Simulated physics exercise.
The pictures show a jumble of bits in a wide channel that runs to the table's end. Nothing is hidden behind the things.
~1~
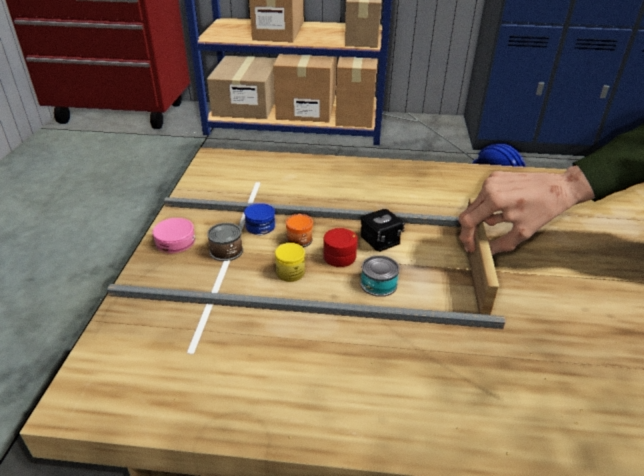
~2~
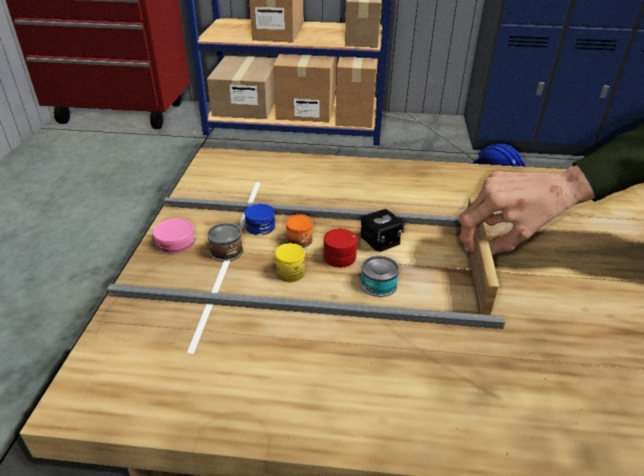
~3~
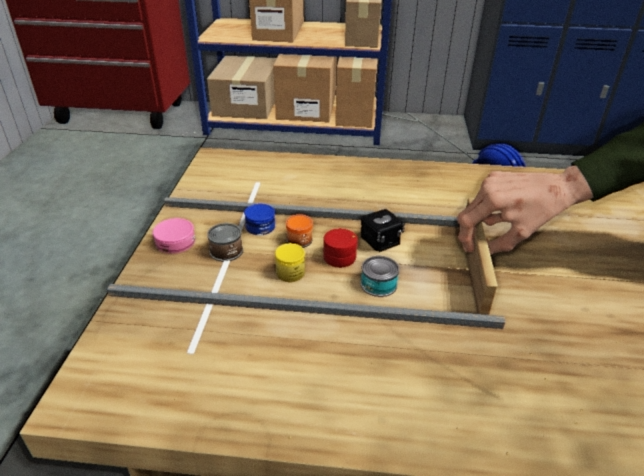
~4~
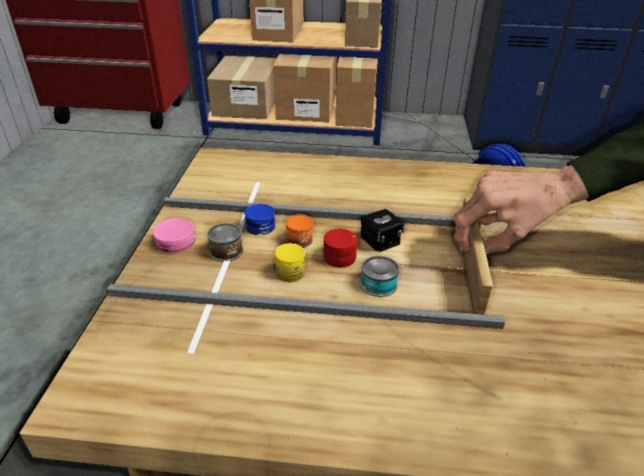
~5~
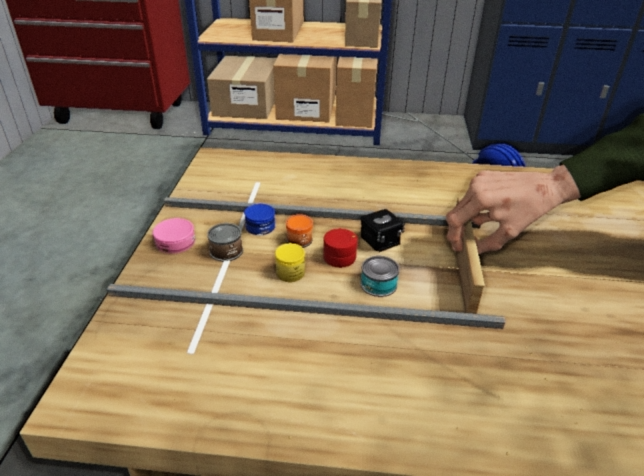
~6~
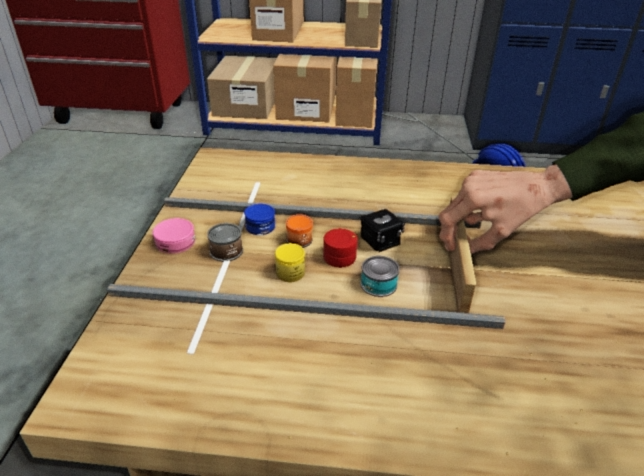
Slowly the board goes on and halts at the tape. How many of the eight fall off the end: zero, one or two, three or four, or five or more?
The number that fall off is zero.
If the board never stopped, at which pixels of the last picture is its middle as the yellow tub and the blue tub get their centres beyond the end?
Near (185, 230) and (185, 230).
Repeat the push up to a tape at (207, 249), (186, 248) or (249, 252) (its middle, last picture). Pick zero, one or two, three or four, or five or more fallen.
The falls would be one to two; one to two; not one.
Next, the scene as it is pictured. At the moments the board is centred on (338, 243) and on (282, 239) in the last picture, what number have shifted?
By then 5, and 7.
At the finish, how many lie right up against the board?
It touches 3.
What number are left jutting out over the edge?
1 of them.
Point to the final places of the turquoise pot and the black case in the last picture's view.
About (201, 270), and the other about (228, 210).
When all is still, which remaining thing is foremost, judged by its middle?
The pink tub.
Soon after, none off yet; pink tub at rest near (174, 236); brown tin at rest near (225, 242); blue tub at rest near (260, 219).
At rest, the number that fall off is zero.
